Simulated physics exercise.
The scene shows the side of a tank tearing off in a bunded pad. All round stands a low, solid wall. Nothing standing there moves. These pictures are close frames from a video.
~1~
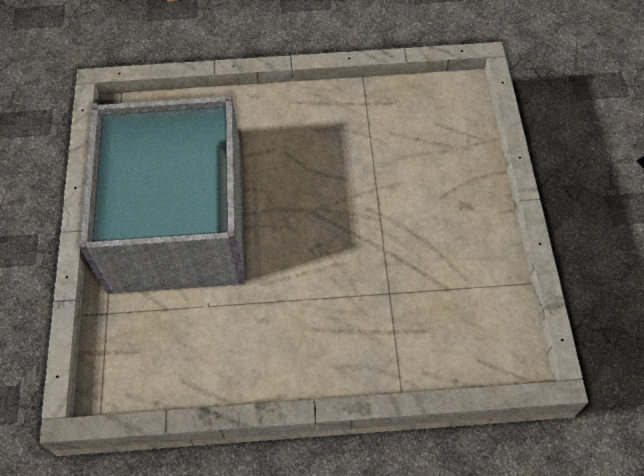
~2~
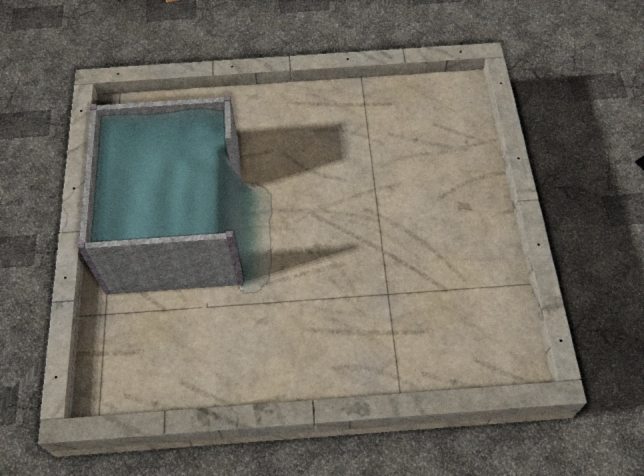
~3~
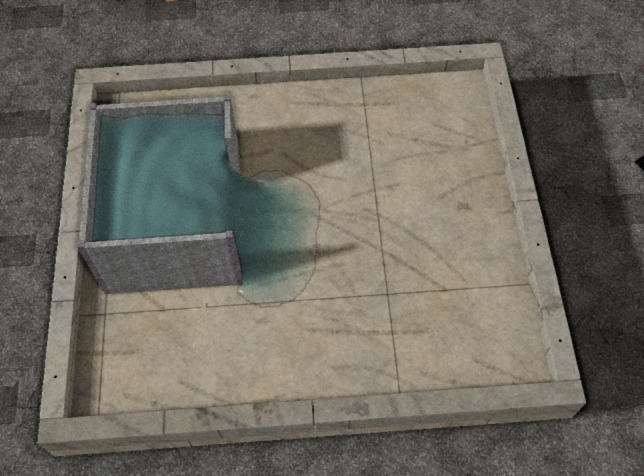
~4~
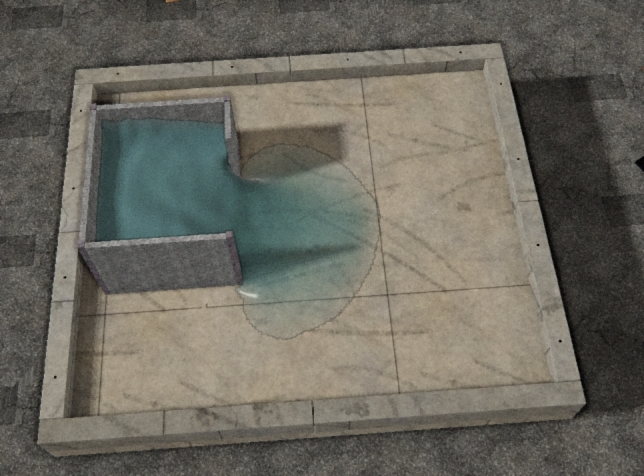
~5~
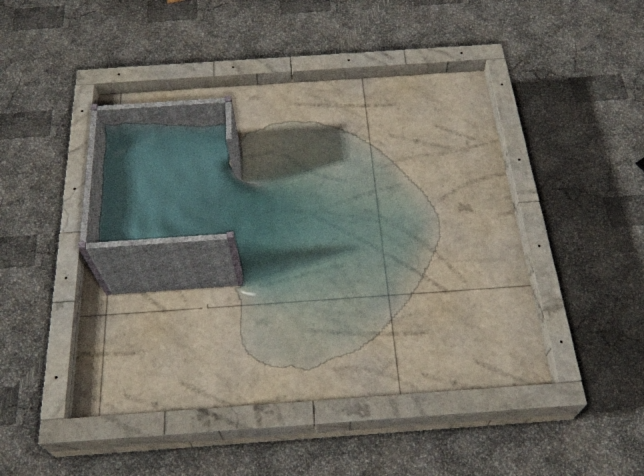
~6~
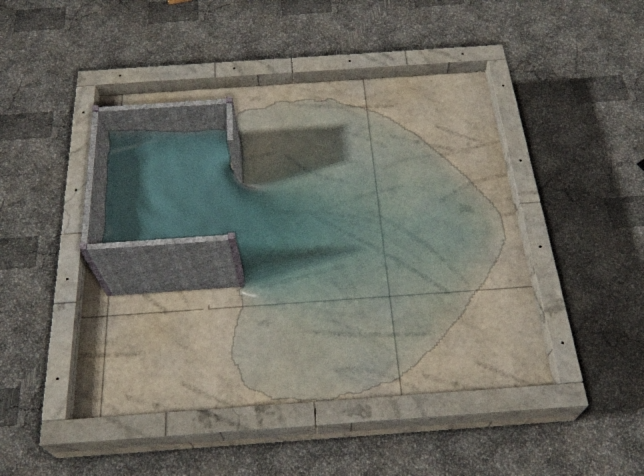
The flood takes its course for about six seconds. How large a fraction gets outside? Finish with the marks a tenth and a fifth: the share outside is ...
The share outside is between a tenth and a fifth.
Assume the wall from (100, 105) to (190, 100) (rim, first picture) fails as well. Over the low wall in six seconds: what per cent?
About 40 %.
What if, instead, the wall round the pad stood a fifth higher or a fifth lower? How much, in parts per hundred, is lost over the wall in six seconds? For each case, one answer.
Around 10 percent for the first try and around 26 percent for the second, I'd say.
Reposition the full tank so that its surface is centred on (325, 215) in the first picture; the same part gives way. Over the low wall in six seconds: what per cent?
Observed share: Around 36 %.
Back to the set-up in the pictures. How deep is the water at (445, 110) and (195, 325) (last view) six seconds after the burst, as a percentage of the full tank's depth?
Close to 14 per cent for the first and close to 4 per cent for the second.
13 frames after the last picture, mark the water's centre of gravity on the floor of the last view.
I'd say near (354, 237).
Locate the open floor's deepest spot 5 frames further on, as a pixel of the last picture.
Somewhere near (544, 389).
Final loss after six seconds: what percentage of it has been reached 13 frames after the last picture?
About 85 per cent.
A moment on, water covers 60 % of the floor; the low wall has let 0 % over.
Next, water covers 60 % of the floor; the low wall has let 2 % over.
Then, water covers 60 % of the floor; the low wall has let 14 % over.
Later, water covers 65 % of the floor; the low wall has let 17 % over.
In the end, water covers 80 % of the floor; the low wall has let 17 % over.
